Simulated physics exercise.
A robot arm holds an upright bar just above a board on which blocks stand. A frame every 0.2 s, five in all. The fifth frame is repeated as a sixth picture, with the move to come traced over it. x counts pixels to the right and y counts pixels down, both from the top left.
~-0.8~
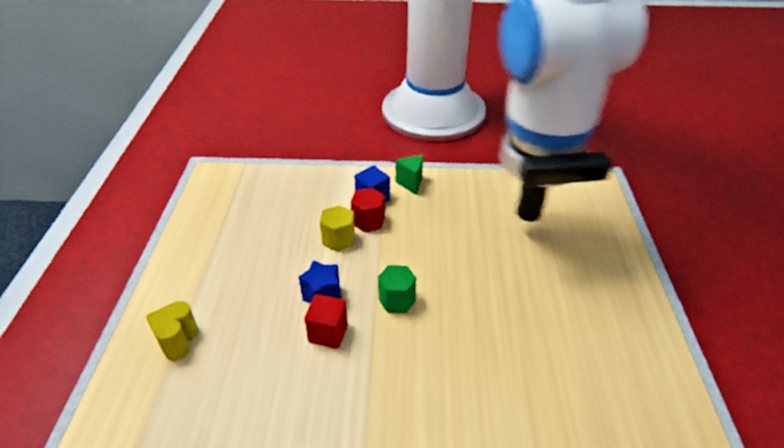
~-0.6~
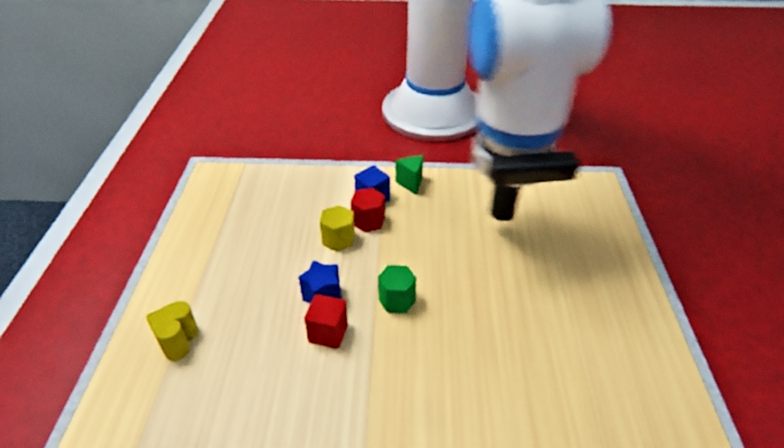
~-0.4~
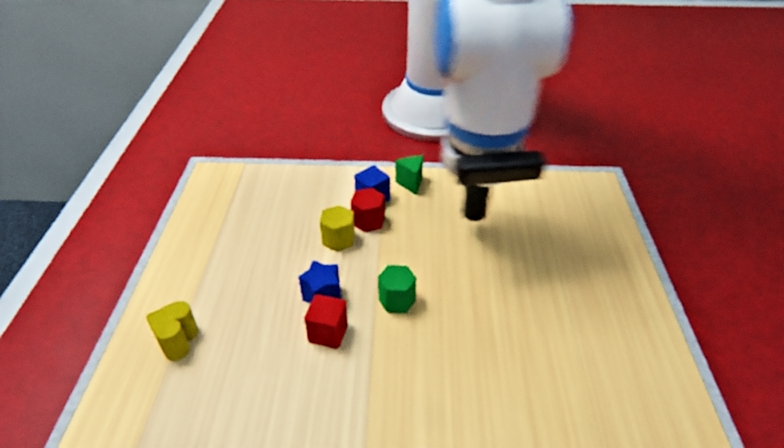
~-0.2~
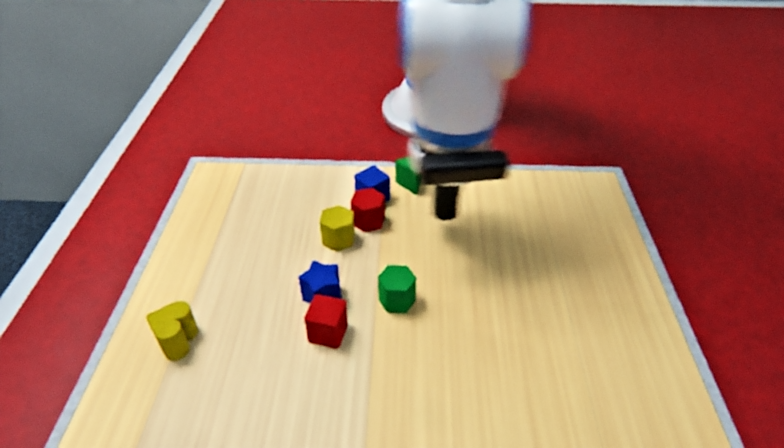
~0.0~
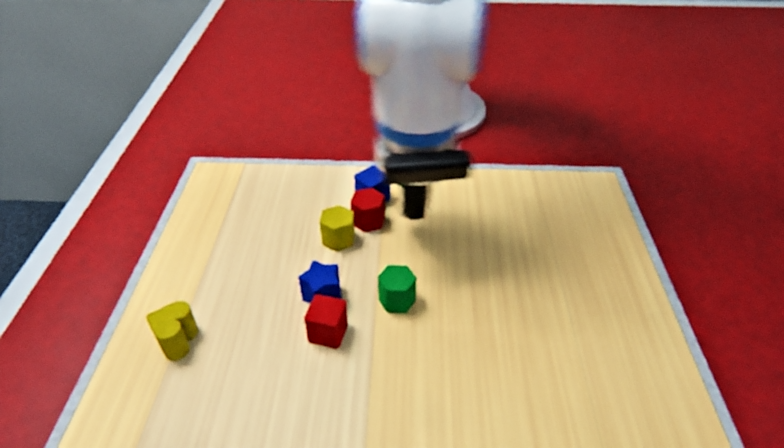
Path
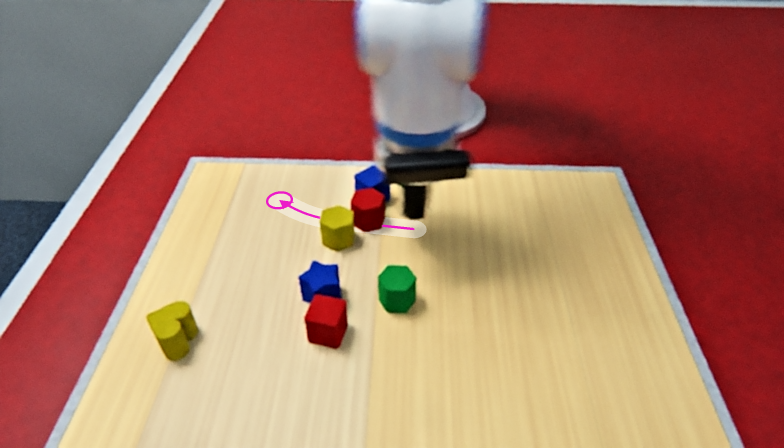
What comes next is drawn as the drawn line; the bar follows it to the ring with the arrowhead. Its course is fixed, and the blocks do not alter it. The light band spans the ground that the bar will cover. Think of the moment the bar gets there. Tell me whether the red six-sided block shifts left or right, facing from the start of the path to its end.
Answer: Right.
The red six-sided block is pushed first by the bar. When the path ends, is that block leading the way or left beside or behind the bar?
The bar keeps it before itself.
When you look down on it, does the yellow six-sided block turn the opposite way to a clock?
The answer is yes.
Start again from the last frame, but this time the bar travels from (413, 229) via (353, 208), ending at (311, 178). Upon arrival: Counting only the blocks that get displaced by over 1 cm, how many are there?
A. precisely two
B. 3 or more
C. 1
It's A.
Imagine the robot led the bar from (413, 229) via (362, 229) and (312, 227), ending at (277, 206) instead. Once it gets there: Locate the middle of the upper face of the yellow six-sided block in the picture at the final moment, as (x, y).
My prediction: (303, 224).
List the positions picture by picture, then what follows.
Bar tip (529, 214); block tops, yellow six-sided block (336, 216); red six-sided block (368, 198); blue square (372, 176); green triangular piece (412, 162), in the first frame.
Bar (502, 213); blocks unchanged, in the second frame.
Bar (474, 213); blocks unchanged, in the third frame.
Bar (445, 213); blocks unchanged, in the fourth frame.
Bar (414, 212); yellow six-sided block (336, 216); red six-sided block (368, 198); blue square (372, 176); green triangular piece hidden, in the fifth frame.
Path on the board, from (413, 229) via (340, 221), ending at (280, 200).
What follows on the original path. One third of the way, bar (363, 207); red six-sided block (338, 192), turned 25° clockwise; blue square (370, 175), turned 15° clockwise.
Two thirds of the way, bar (313, 200); yellow six-sided block (330, 217), turned 30° anticlockwise; red six-sided block (293, 181), turned 45° clockwise; blue square (370, 175), turned 15° clockwise.
At the end, bar (277, 183); yellow six-sided block (330, 217), turned 30° anticlockwise; red six-sided block (257, 166), turned 45° clockwise; blue square (370, 175), turned 15° clockwise; green triangular piece in place.
